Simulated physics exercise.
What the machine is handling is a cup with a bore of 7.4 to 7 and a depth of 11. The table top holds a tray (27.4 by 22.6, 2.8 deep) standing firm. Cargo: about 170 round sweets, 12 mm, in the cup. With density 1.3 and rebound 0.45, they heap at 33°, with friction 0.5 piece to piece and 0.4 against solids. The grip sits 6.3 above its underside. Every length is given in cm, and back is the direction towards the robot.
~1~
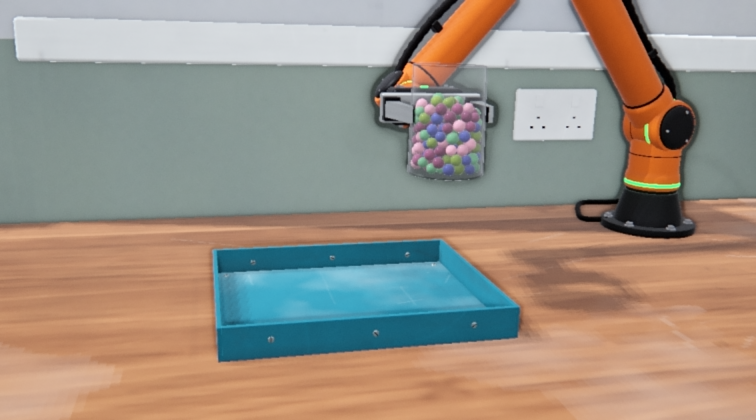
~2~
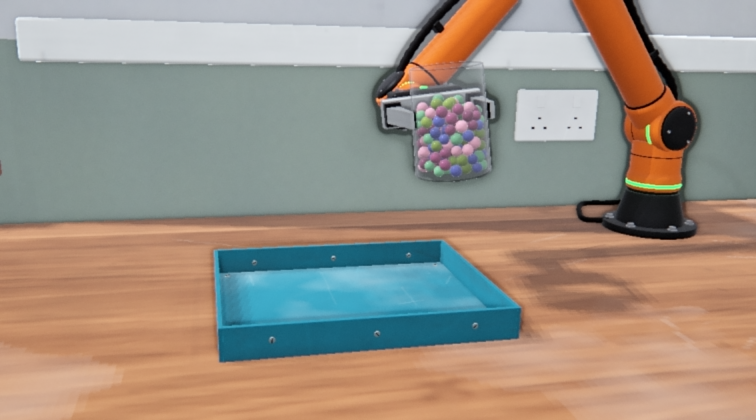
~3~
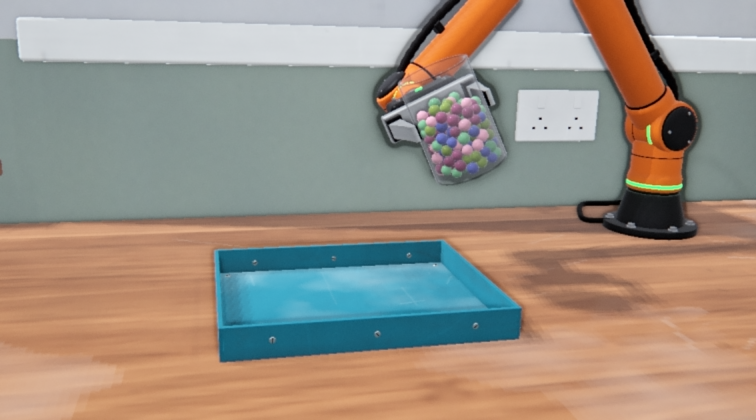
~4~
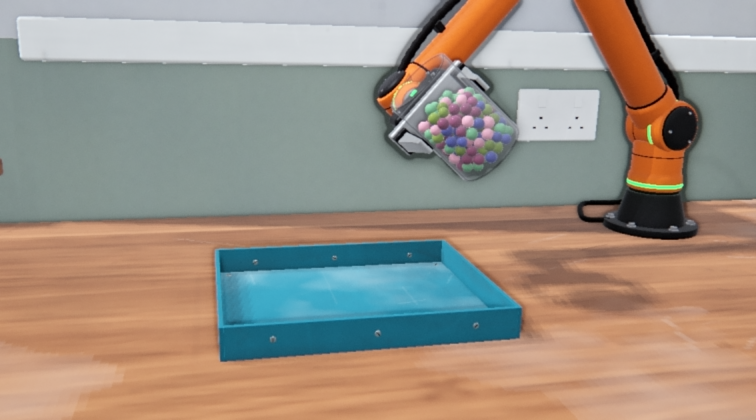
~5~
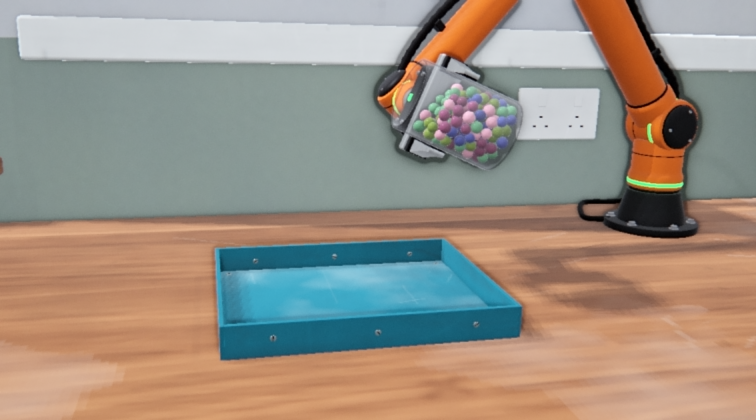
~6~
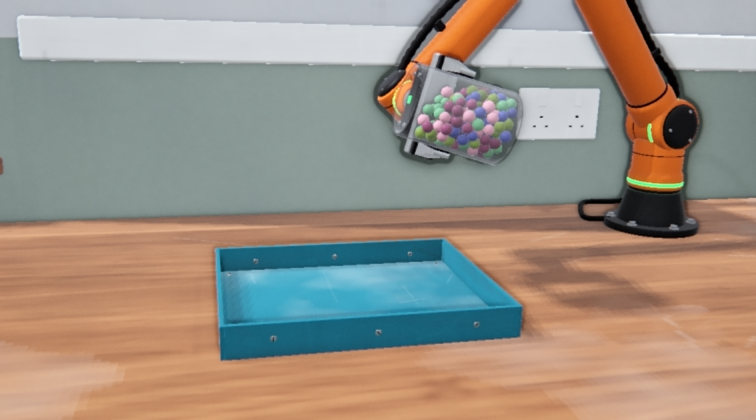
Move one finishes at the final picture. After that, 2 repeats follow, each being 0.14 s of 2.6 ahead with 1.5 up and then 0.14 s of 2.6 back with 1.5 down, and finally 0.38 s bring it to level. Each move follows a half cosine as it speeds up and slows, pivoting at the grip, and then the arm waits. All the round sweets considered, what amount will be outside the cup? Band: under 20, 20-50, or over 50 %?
Under 20 %.
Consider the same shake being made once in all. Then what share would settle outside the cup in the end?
It would then be around 0 per cent.
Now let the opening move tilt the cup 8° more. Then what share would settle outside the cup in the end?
About 25 percent.
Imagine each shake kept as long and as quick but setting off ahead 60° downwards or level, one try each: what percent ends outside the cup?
First try about 0 %, second try about 5 %.
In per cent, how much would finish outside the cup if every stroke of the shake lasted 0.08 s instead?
It would come to around 45 %.
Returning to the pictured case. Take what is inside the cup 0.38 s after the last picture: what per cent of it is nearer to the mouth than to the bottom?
Something like 40 percent sits in that half.
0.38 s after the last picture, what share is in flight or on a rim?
That comes to about 1 per cent, more or less.
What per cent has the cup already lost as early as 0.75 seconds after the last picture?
I'd put it at some 10 percent.
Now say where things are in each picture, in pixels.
Cup middle at (447, 121), level; upper third of the load around (448, 113), from x 415 to 475, top at y 100; 169 in the cup, in the first frame.
Cup middle at (450, 122), tilted 7° forward; upper third of the load around (450, 114), from x 420 to 480, top at y 100, in the second frame.
Cup middle at (453, 121), tilted 26° forward; upper third of the load around (455, 114), from x 425 to 495, top at y 100, in the third frame.
Cup middle at (456, 119), tilted 48° forward; upper third of the load around (463, 110), from x 425 to 510, top at y 95, in the fourth frame.
Cup middle at (457, 116), tilted 67° forward; upper third of the load around (470, 106), from x 420 to 510, top at y 90, in the fifth frame.
Cup middle at (458, 115), tilted 74° forward; upper third of the load around (474, 104), from x 420 to 510, top at y 90; 169 in the cup, in the sixth frame.
Then, 0.38 s later, tilted 74° forward, highest piece 23 above the table; 165 in the cup, 2 in the tray, 2 in flight or on a rim.
Then, 0.75 s later, tilted 36° forward, highest piece 23 above the table; 153 in the cup, 16 in the tray.
Then, 1.14 s later, level, highest piece 23 above the table; 153 in the cup, 16 in the tray.
Then, 2.19 s later, level, highest piece 23 above the table; 153 in the cup, 16 in the tray.
At rest, 153 in the cup, 16 in the tray. That is 9 % outside the cup.
